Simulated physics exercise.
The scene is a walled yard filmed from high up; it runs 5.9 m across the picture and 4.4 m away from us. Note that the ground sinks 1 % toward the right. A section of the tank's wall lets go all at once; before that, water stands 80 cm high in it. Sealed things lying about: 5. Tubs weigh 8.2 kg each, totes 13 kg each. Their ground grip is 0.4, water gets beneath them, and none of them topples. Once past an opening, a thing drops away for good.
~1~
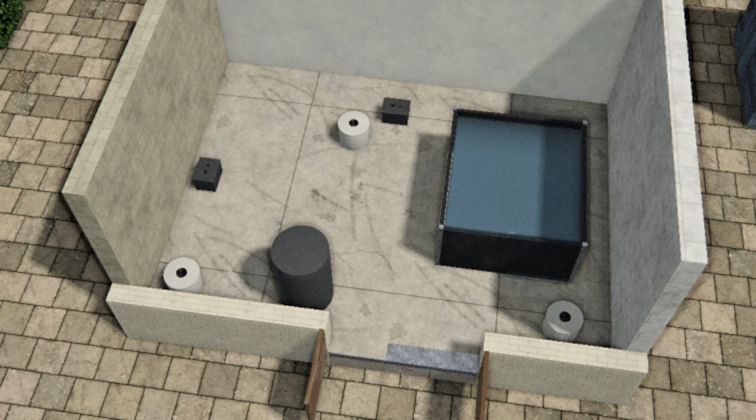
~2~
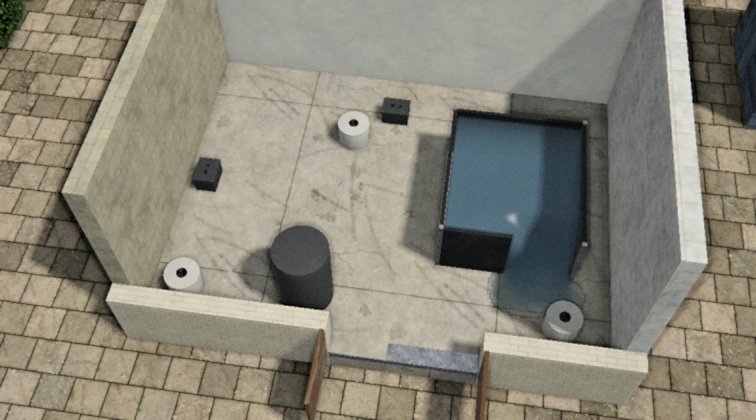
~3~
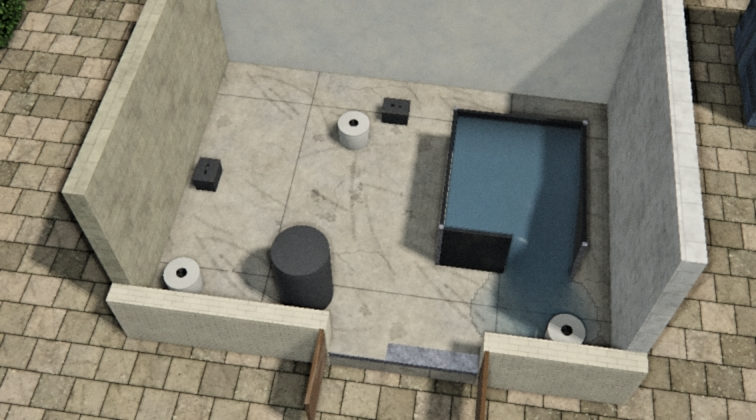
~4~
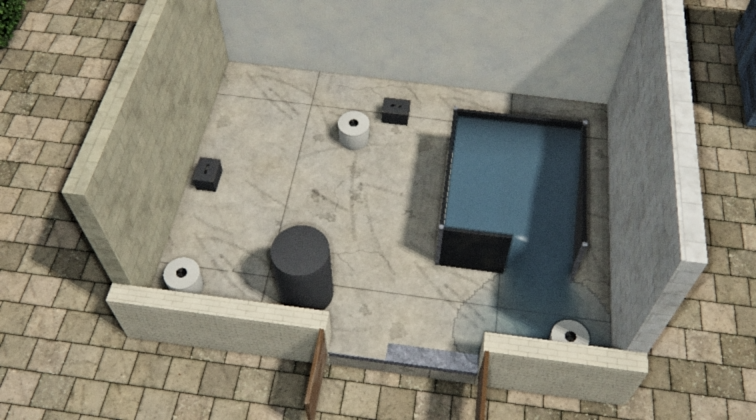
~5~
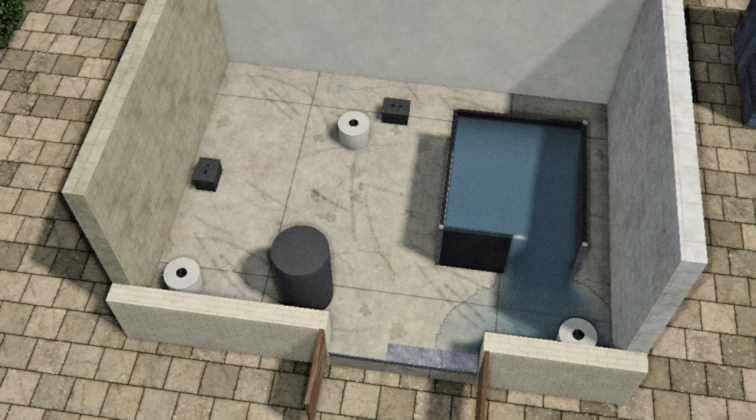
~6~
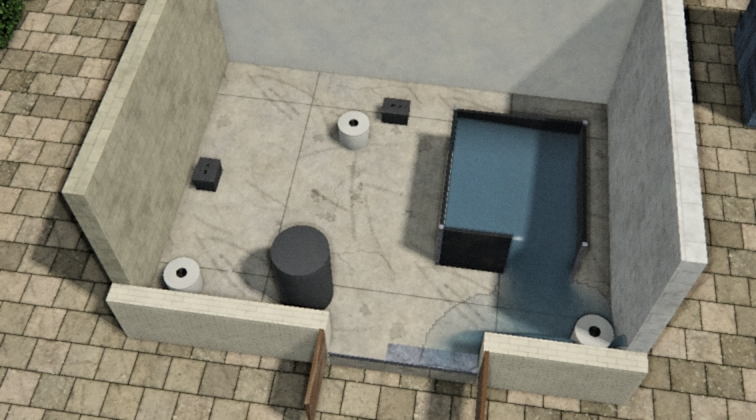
A walled yard of pale, cracked slabs ringed by paving is seen from high up by a still camera, with a dark-framed tank of blue water standing on the right. A dark grey cylinder, two small black blocks and three white tubs are spread around it. Part of the tank's near wall gives way, water spreads toward the front wall, and the nearest tub shifts slightly forward, then drifts right.
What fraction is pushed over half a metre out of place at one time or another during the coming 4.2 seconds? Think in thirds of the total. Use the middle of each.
My answer: One to two thirds of the total.
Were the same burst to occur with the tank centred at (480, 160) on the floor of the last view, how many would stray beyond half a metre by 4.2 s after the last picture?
Result: 1.
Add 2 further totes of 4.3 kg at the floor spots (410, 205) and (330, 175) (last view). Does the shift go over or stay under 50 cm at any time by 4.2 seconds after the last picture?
Result, in sequence: Not exceeded / exceeded.
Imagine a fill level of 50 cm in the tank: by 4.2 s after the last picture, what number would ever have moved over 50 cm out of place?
Result: 1.
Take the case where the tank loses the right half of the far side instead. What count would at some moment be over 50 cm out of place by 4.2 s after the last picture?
Count: 4.
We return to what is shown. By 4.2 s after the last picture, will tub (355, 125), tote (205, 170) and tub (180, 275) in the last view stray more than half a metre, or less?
The first is inside the limit, the second inside the limit, and the third beyond the limit.
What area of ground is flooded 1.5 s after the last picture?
Some 12 m2.
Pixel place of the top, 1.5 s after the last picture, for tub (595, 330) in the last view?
Around (599, 245).
Then, 0.4 s after the last picture 0 of 5 are over 50 cm from their spots; 1 afloat.
Then, 1.5 s after the last picture 1 of 5 are over 50 cm from their spots; 1 afloat.
Then, 2.8 s after the last picture 1 of 5 are over 50 cm from their spots; 1 afloat.
Then, 4.2 s after the last picture 2 of 5 are over 50 cm from their spots, and 2 have been at some point; 2 afloat.
